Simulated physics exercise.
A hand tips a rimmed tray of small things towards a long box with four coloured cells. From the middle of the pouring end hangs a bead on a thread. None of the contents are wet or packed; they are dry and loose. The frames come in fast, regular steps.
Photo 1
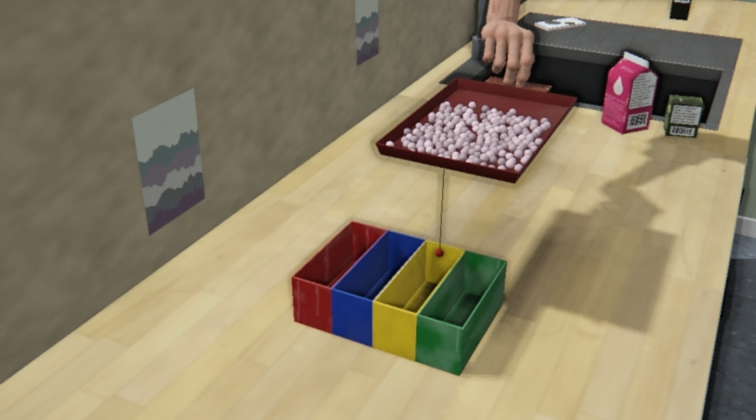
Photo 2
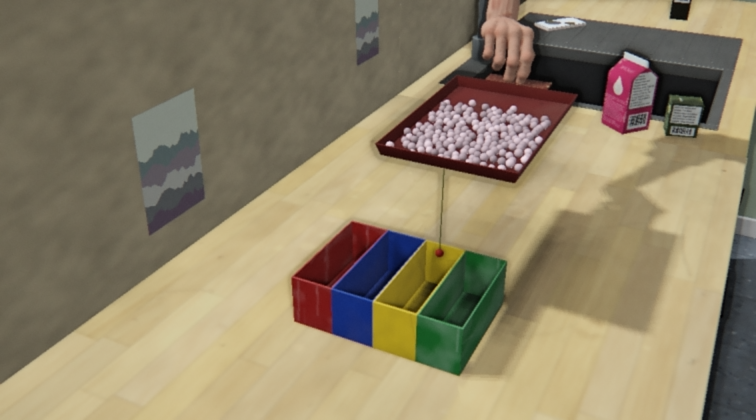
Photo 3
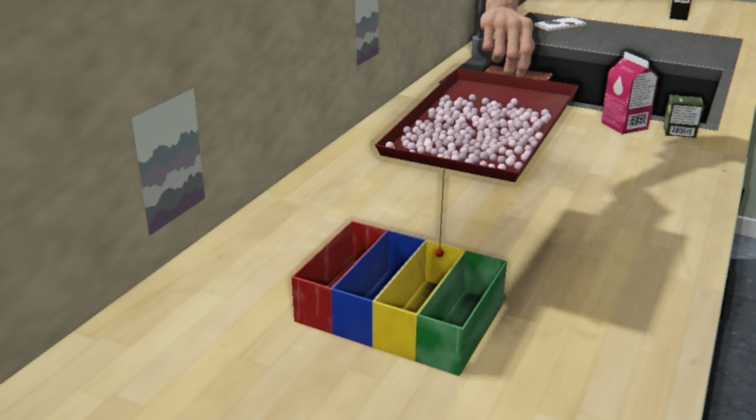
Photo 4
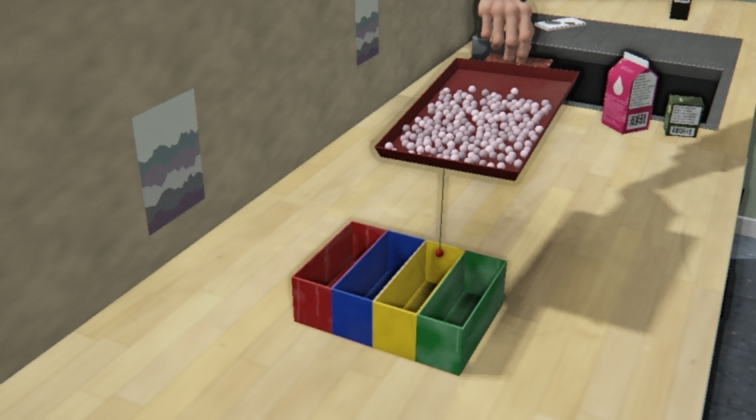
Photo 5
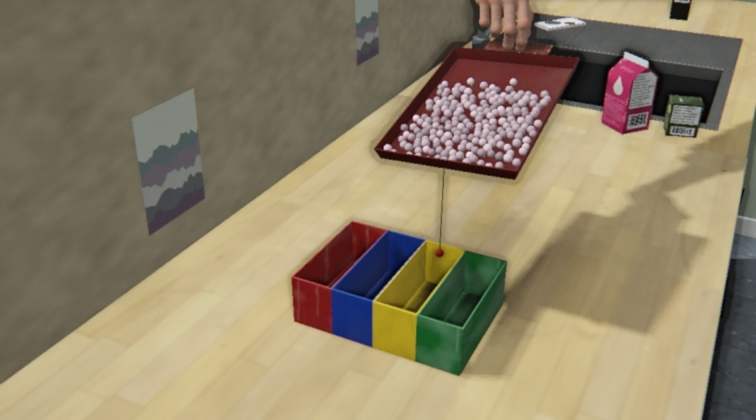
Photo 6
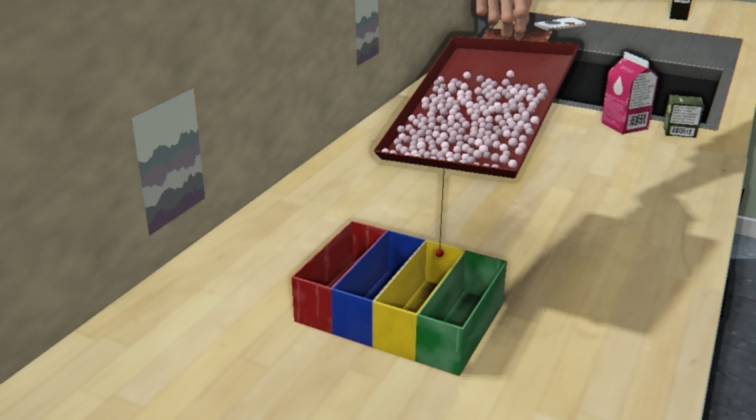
A dark red tray of small pale pink balls is held by a hand above a pale wooden counter, seen from above at an angle. Below it sits a box with red, blue, yellow and green cells, a red bead hanging over it on a thread, with cartons behind at right. The hand tilts the tray steadily towards the box, and the balls shift slightly, while the camera stays still.
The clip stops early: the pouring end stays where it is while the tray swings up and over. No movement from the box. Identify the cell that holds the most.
The blue cell holds the most.
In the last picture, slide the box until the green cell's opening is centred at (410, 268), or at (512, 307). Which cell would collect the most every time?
The cell in yellow, then that red cell.
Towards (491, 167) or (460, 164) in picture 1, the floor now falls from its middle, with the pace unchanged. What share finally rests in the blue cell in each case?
Roughly 0 percent first and 20 percent second.
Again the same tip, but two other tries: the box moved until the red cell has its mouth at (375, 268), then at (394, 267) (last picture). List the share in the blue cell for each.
Trial 1 around 20 percent, trial 2 around 20 percent.
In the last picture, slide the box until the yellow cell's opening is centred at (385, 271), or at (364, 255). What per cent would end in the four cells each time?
You'd see around 90 per cent and then around 80 per cent.
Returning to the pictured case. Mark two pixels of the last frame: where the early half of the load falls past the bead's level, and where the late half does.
Half one: (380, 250), half two: (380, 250).
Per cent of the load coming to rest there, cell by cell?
Red cell: Around 20 percent; blue cell: Around 40 percent; yellow cell: Around 20 percent; green cell: Around 0 percent.
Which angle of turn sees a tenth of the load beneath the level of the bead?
Tilt: Around 65 degrees.
Just after the last frame, tray tipped steeply; roughly two thirds on the tray; just a few in the blue cell; just a few in the yellow cell; just a few in the red cell; just a few in the green cell; roughly a quarter falling or outside the box.
A moment on, tray tipped right over; just a few on the tray; roughly half in the blue cell; roughly a quarter in the yellow cell; roughly a quarter in the red cell; just a few in the green cell; about a tenth falling or outside the box.
Further on, tray tipped past a quarter turn; roughly half in the blue cell; roughly a quarter in the yellow cell; roughly a quarter in the red cell; about a tenth in the green cell; about a tenth falling or outside the box.
When it is over, tray tipped past a quarter turn; roughly half in the blue cell; roughly a quarter in the yellow cell; roughly a quarter in the red cell; about a tenth in the green cell; about a tenth outside the box.
